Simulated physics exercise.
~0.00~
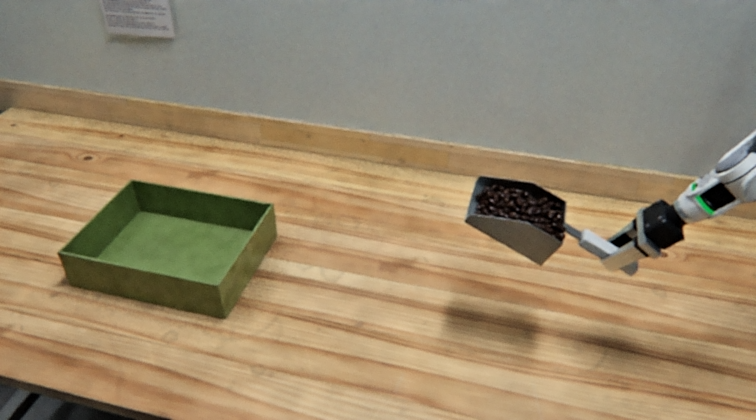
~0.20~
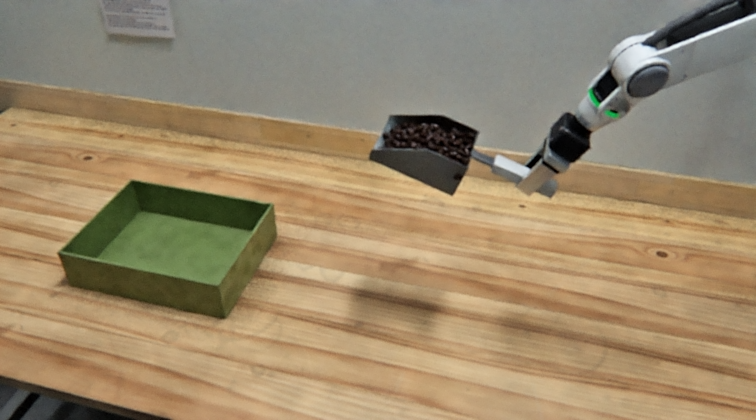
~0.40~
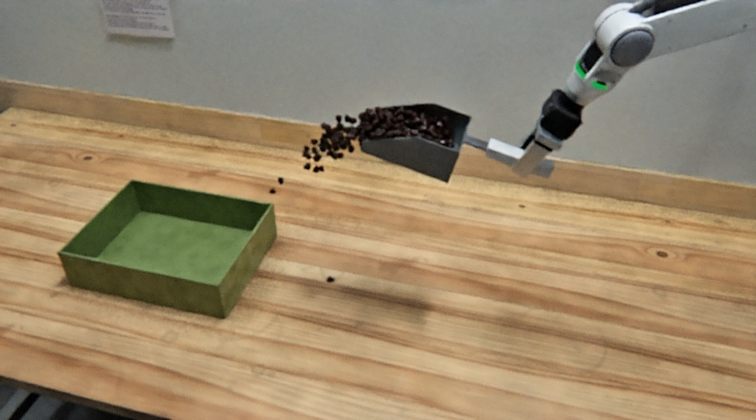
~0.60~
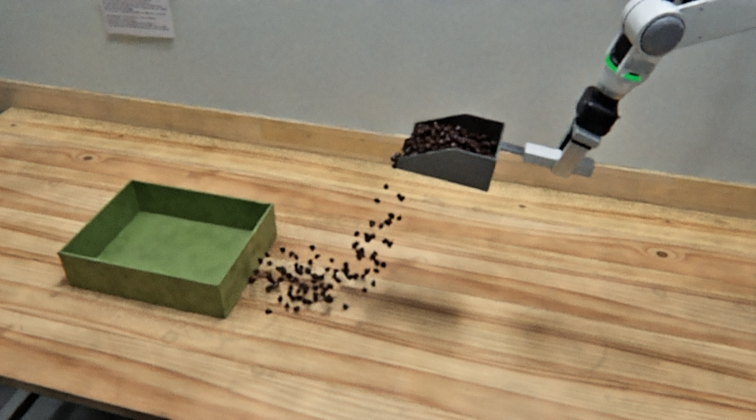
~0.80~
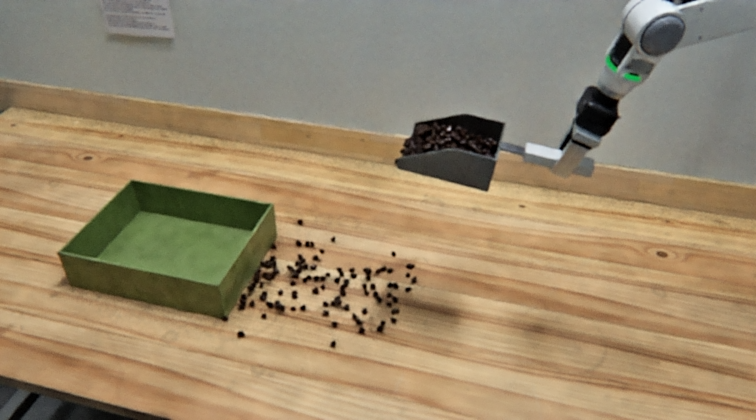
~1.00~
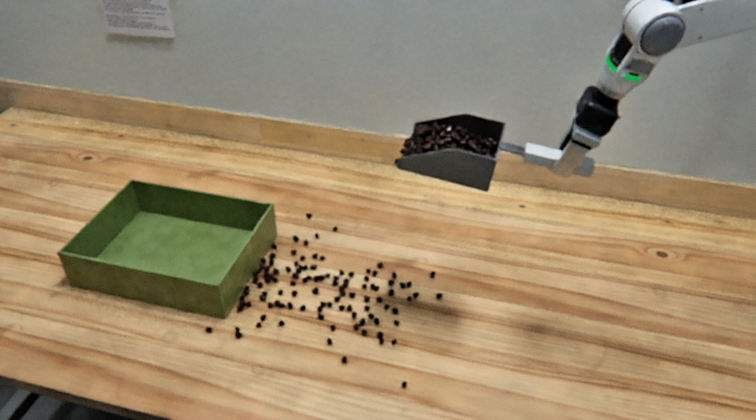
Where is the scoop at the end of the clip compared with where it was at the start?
At the end the scoop is higher up and further to the left than at the start, though still well to the right of the green tray.
At a wooden table, a robot arm swings a scoop left and back, scattering some dark beans beside an empty green tray.
